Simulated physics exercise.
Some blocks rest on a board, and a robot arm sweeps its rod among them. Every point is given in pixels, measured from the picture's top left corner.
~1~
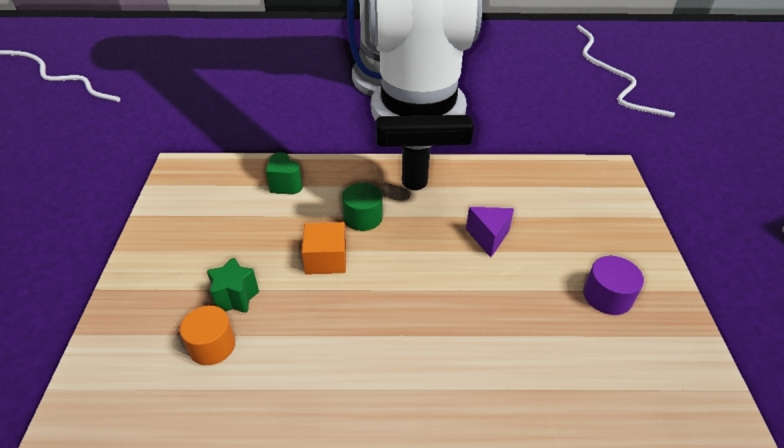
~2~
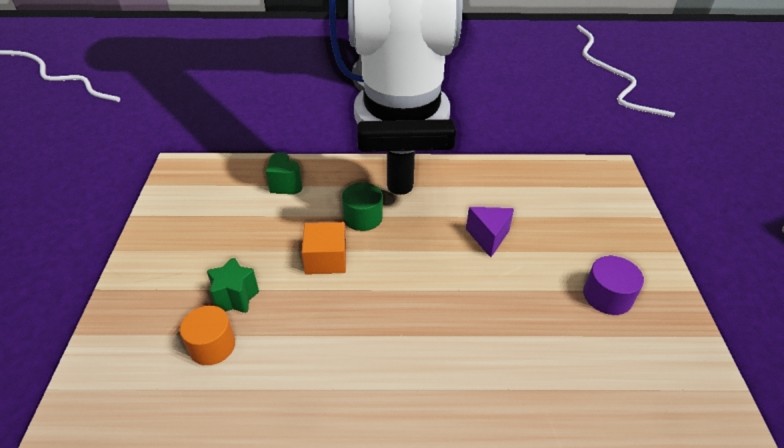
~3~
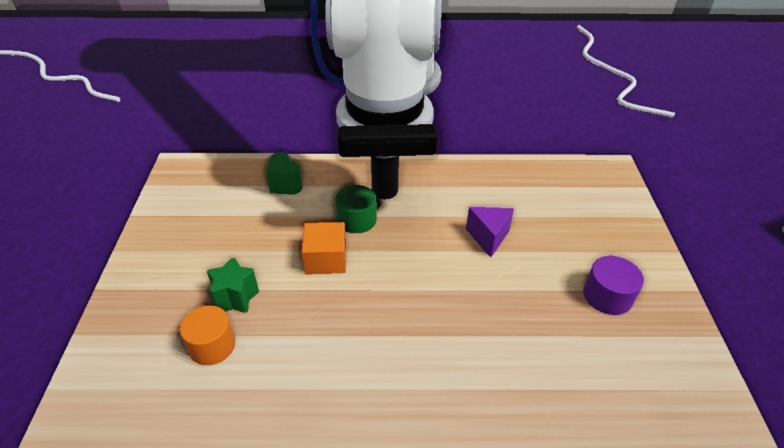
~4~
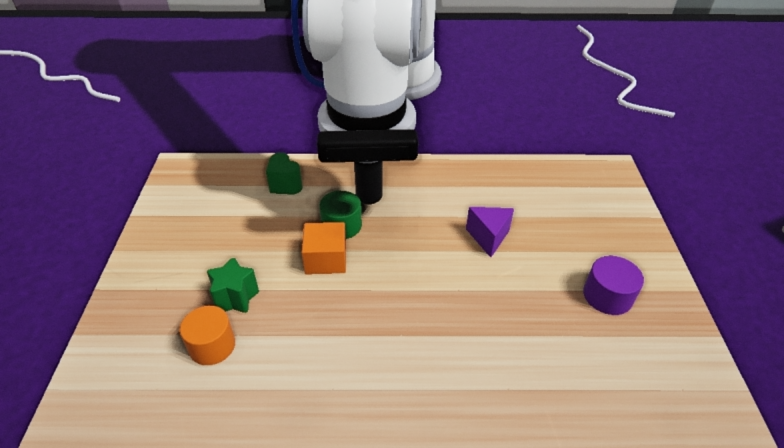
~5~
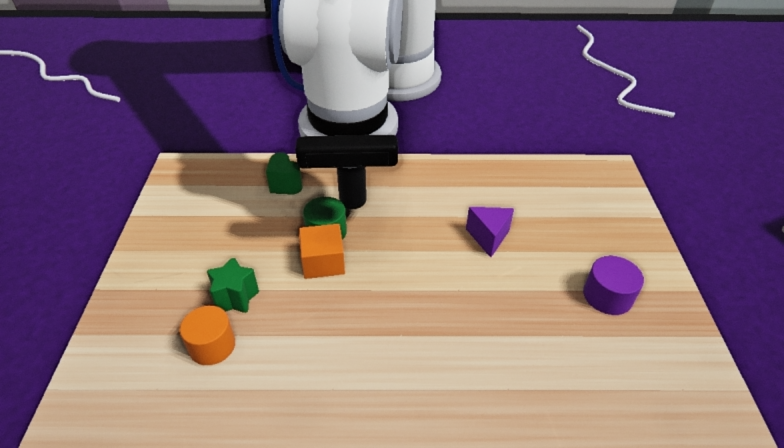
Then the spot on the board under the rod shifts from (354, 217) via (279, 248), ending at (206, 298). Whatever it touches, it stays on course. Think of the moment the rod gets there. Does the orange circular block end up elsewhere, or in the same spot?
Moved away.
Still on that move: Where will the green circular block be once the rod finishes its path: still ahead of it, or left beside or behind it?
In the end it is ahead.
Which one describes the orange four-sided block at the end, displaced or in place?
The push reaches it.
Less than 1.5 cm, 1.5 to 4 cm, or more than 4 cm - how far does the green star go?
Displacement: Past 4 cm.
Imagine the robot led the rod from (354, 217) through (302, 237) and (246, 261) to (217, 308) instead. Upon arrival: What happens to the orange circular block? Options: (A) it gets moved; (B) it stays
A (it gets moved)
What follows on the original path. One third of the way, rod (301, 221); orange four-sided block (314, 249), turned 25° anticlockwise; green circular block (273, 233).
Two thirds of the way, rod (250, 248); orange circular block (198, 334); green star (203, 295), turned 25° anticlockwise; orange four-sided block (314, 249), turned 25° anticlockwise; green circular block (220, 263).
At the end, rod (200, 283); orange circular block (182, 367); green star (151, 341), turned 35° anticlockwise; orange four-sided block (314, 249), turned 25° anticlockwise; green circular block (166, 303).
